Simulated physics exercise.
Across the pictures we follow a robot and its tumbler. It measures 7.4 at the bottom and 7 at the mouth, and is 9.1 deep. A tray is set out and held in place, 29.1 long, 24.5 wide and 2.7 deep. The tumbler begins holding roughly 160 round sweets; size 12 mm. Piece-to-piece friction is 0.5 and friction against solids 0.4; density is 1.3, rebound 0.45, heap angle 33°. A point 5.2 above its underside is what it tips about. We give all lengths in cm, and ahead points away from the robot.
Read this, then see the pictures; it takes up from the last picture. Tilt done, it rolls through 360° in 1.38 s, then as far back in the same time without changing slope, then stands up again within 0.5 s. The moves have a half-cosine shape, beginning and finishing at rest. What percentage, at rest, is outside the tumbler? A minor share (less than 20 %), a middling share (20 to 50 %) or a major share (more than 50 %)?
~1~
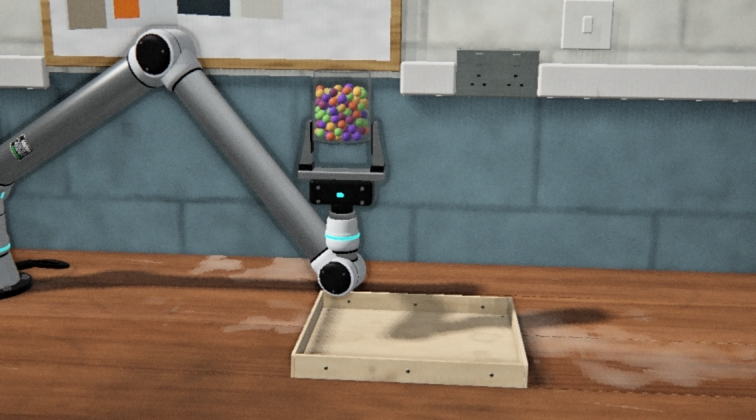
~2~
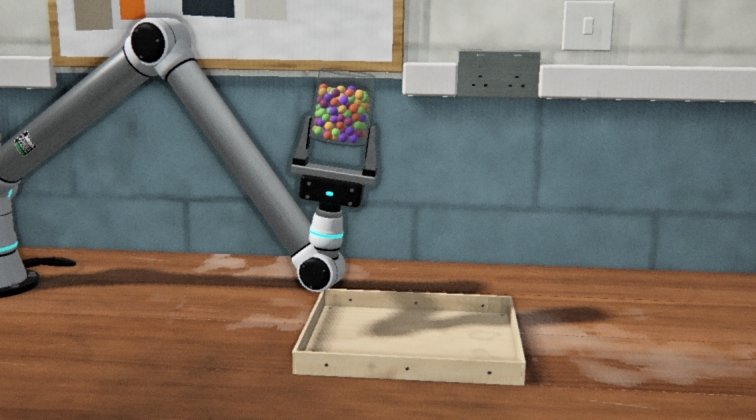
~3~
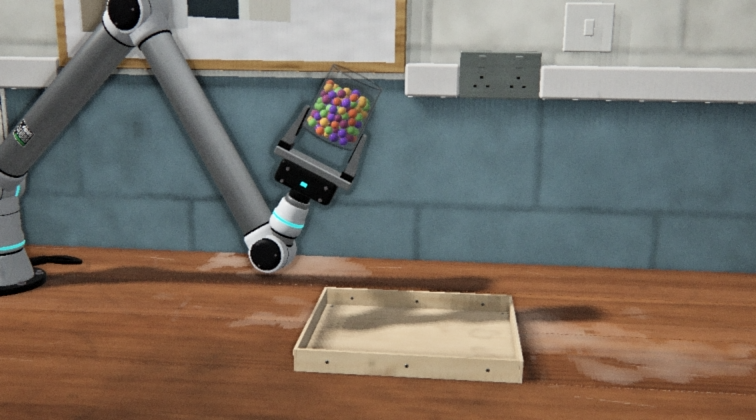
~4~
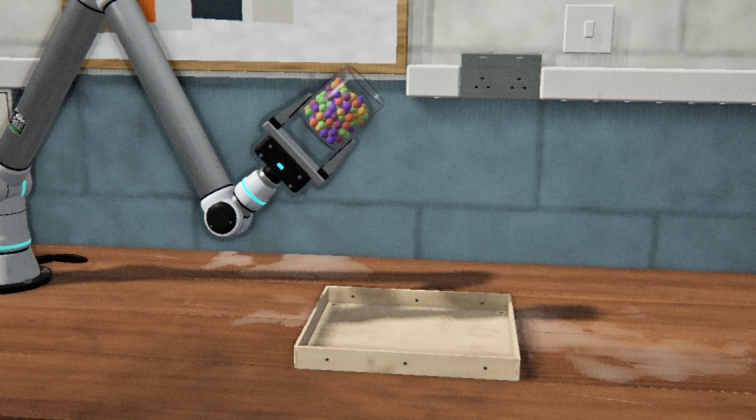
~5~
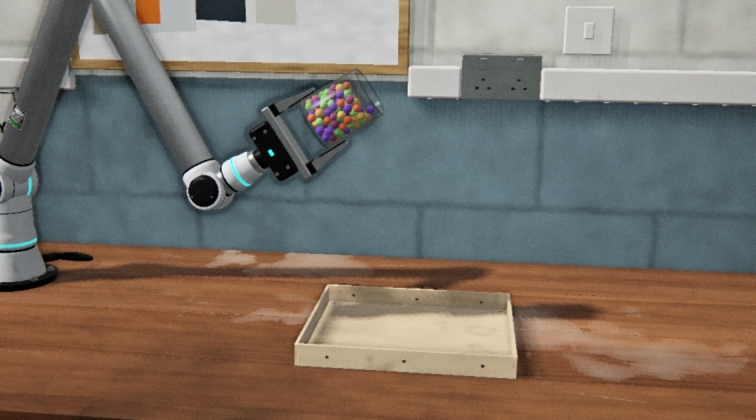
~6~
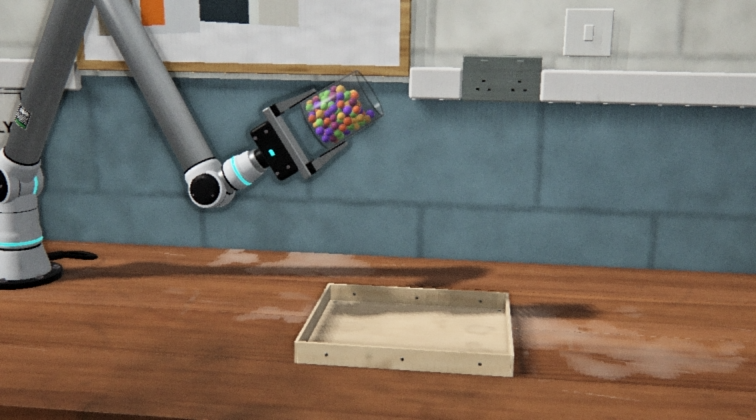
A minor share.
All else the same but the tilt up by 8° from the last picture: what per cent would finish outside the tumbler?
Roughly 10 per cent then.
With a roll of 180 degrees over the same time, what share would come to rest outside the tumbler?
0 %.
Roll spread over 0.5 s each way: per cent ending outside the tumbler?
I'd expect approximately 0 per cent then.
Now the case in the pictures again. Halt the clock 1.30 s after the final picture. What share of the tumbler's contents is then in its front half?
45 %.
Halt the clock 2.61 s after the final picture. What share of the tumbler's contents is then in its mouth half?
Close to 35 per cent is in the half by the mouth.
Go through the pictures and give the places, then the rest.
In the first frame, tumbler middle at (342, 107), upright; upper third of the load around (344, 97), from x 320 to 365, top at y 90; 157 in the tumbler.
In the second frame, tumbler middle at (343, 108), tipped 7°; upper third of the load around (344, 99), from x 315 to 365, top at y 90.
In the third frame, tumbler middle at (342, 108), tipped 26°; upper third of the load around (342, 100), from x 310 to 365, top at y 85.
In the fourth frame, tumbler middle at (342, 108), tipped 46°; upper third of the load around (338, 100), from x 310 to 365, top at y 80.
In the fifth frame, tumbler middle at (342, 109), tipped 57°; upper third of the load around (337, 100), from x 310 to 370, top at y 85.
In the sixth frame, tumbler middle at (342, 110), tipped 58°; upper third of the load around (337, 102), from x 310 to 370, top at y 90; 157 in the tumbler.
Then, 1.30 s later, tipped 58°, highest piece 37 above the table; 157 in the tumbler.
Then, 2.61 s later, tipped 58°, highest piece 37 above the table; 155 in the tumbler, 2 in the tray.
Then, 3.46 s later, upright, highest piece 37 above the table; 155 in the tumbler, 2 in the tray.
Then, 4.16 s later, upright, highest piece 37 above the table; 155 in the tumbler, 2 in the tray.
At rest, 155 in the tumbler, 2 in the tray. That is 1 % outside the tumbler.
